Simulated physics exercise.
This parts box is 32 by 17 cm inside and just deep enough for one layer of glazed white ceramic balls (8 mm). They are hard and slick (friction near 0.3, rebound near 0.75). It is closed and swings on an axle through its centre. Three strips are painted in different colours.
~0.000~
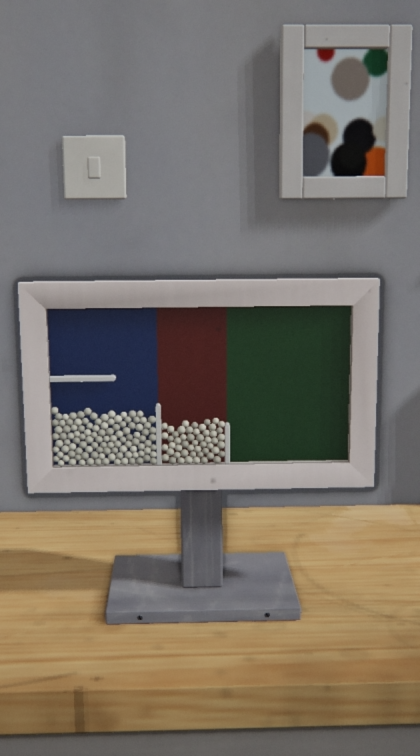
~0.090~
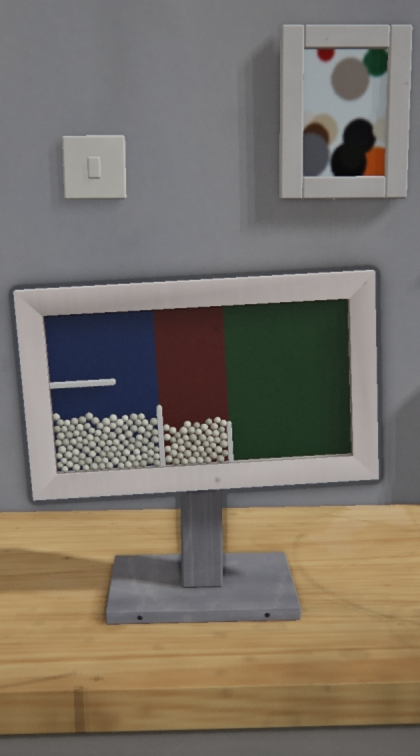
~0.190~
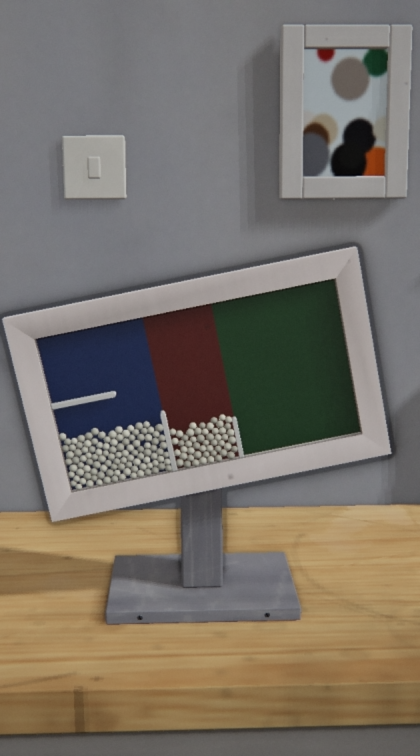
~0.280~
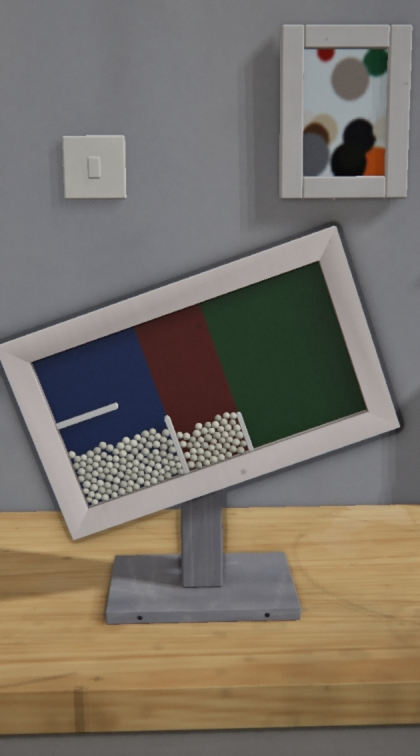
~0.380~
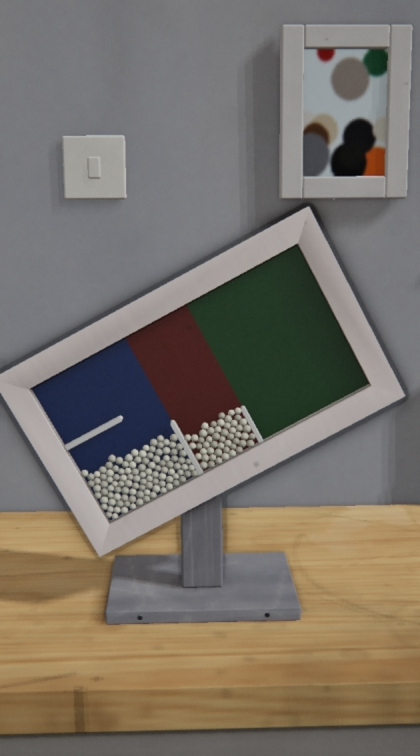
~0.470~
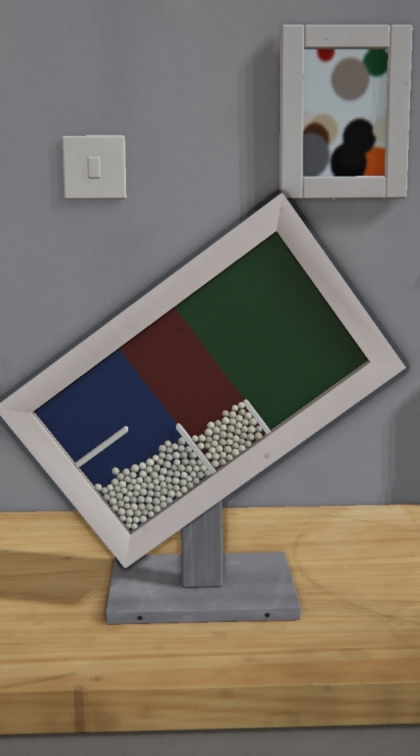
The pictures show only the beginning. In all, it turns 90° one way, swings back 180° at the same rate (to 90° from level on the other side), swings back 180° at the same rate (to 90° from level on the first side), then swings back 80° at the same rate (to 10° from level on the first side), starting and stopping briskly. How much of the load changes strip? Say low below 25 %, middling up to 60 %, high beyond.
Share that moves: Middling.
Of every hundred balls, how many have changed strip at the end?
About 40 per cent.
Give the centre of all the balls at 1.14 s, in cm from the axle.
Some 5 cm right and 9 cm below.
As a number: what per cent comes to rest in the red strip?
Roughly 20 per cent.
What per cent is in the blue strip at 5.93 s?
Roughly 70 per cent.
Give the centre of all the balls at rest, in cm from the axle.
About 8 cm left and 6 cm below.
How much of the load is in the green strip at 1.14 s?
Roughly 0 per cent.
After 1.14 s, it stands 90° anticlockwise; the balls' middle is 5 cm right of and 9 cm below the centre; red 25 %, blue 75 %; 5 % have changed strip.
After 5.93 s, it stands 50° anticlockwise; the balls' middle is 5 cm left of and 9 cm below the centre; red 20 %, blue 70 %, green 10 %; 40 % have changed strip.
After 6.45 s, it stands 10° anticlockwise; the balls' middle is 9 cm left of and 4 cm below the centre; red 20 %, blue 70 %, green 10 %; 40 % have changed strip.
At rest by 7.8 s, it stands 10° anticlockwise; red 20 %, blue 70 %, green 10 %; 40 % have changed strip.
